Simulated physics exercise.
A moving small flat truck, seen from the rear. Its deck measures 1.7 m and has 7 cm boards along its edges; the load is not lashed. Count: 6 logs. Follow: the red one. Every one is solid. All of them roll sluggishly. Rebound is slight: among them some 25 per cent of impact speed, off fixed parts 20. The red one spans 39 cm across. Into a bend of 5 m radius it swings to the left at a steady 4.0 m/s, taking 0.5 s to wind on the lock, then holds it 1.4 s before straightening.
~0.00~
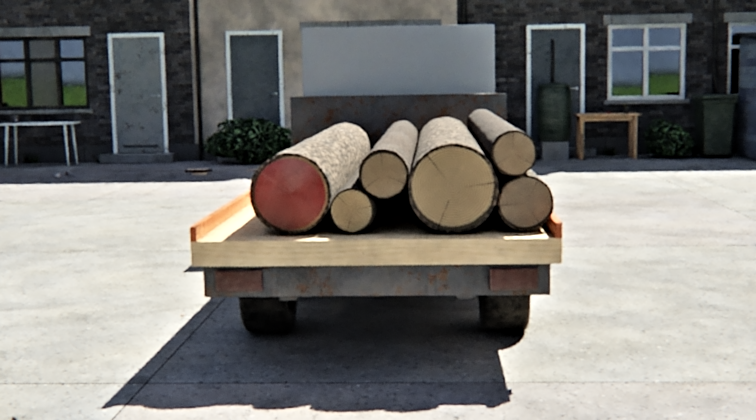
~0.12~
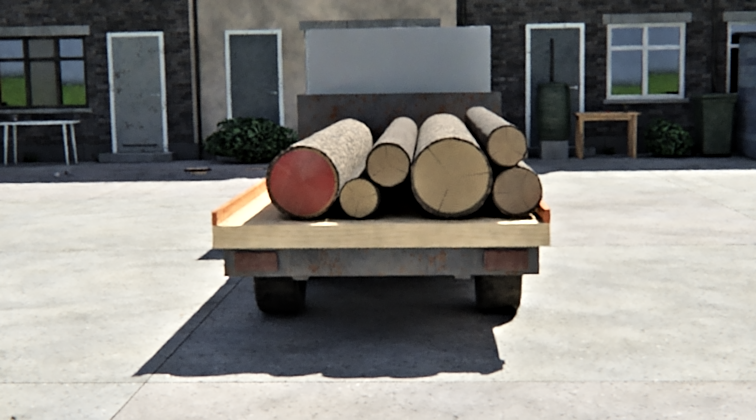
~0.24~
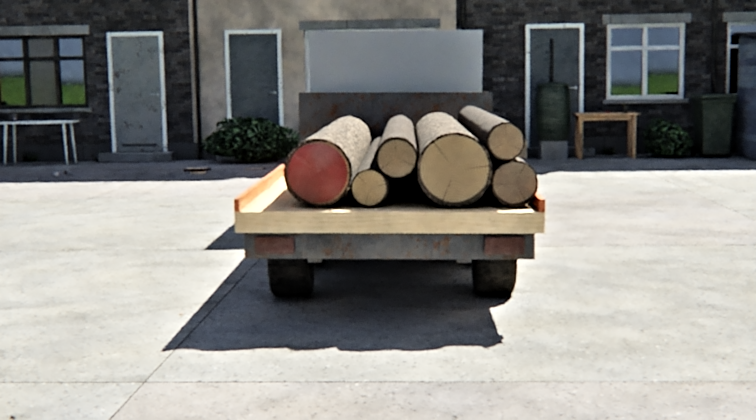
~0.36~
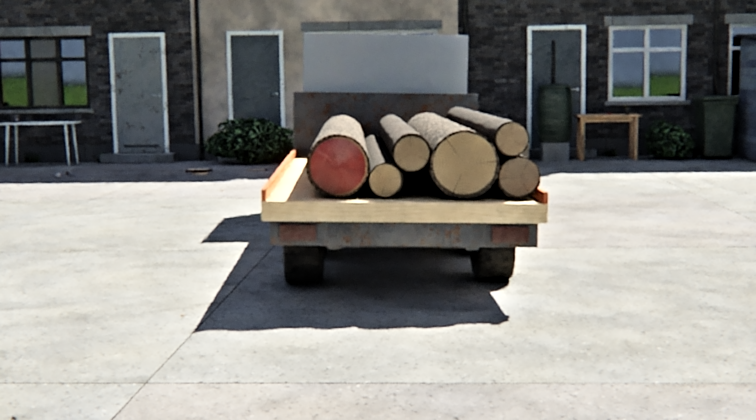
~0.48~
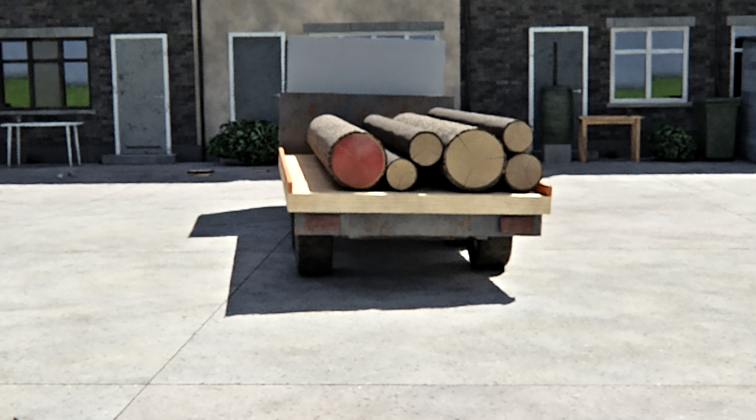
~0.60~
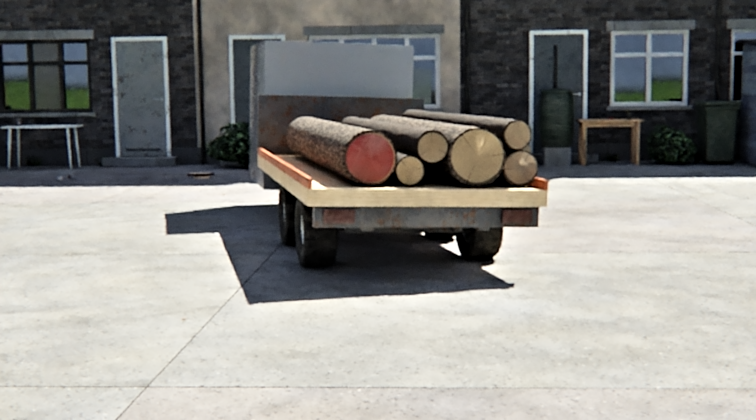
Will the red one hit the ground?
No.
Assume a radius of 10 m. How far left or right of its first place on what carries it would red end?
I'd expect some 0 centimetres to the right.
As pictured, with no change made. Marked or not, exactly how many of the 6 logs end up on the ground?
Altogether that makes 1.
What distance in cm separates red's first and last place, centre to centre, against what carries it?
About: Red 0.
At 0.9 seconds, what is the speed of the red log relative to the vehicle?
Roughly 0.0 m/s.
After 0.9 s, red is on the deck, 45 cm from the left edge; 0 of 6 are off.
At rest (2.4 s), red is on the deck, 45 cm from the left edge; 1 of 6 is off.
